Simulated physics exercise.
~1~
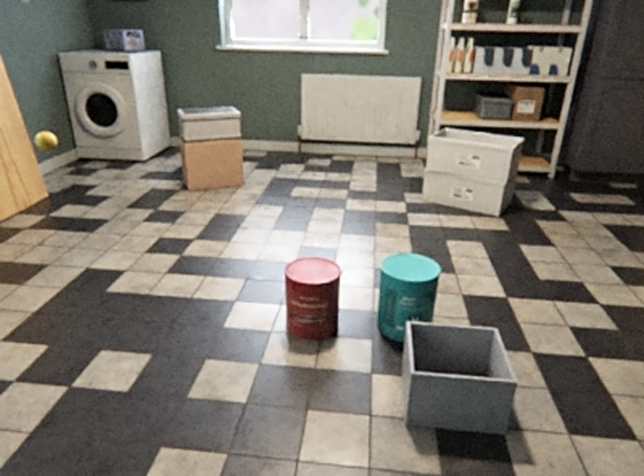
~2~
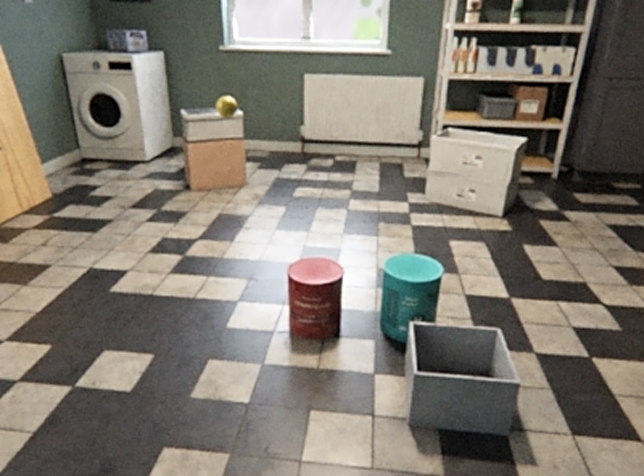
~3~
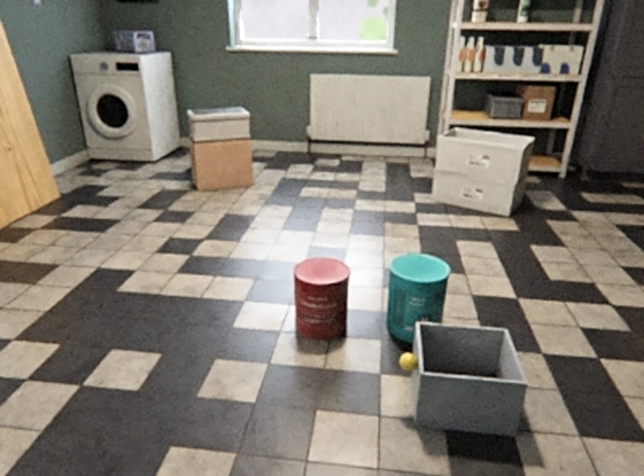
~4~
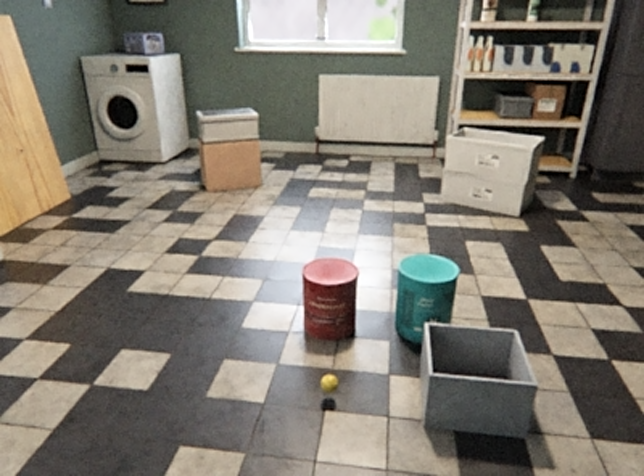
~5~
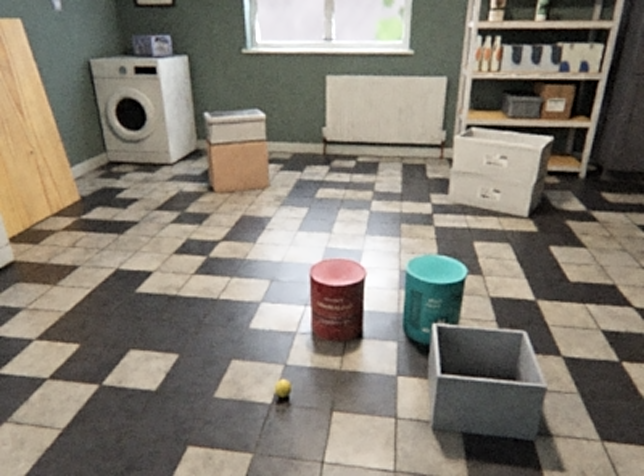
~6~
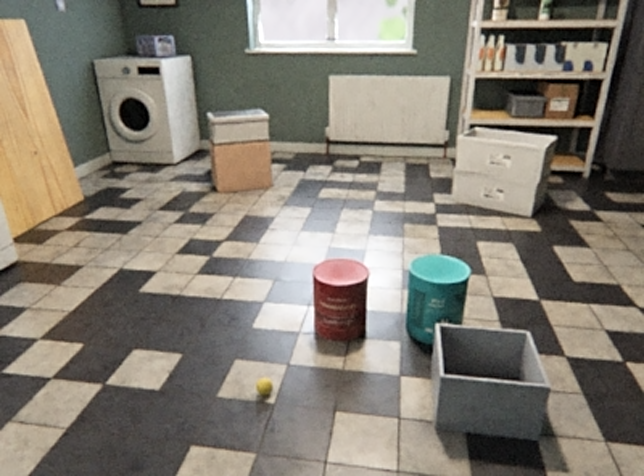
An empty gray box stays put as a flying yellow lemon misses and rolls left.
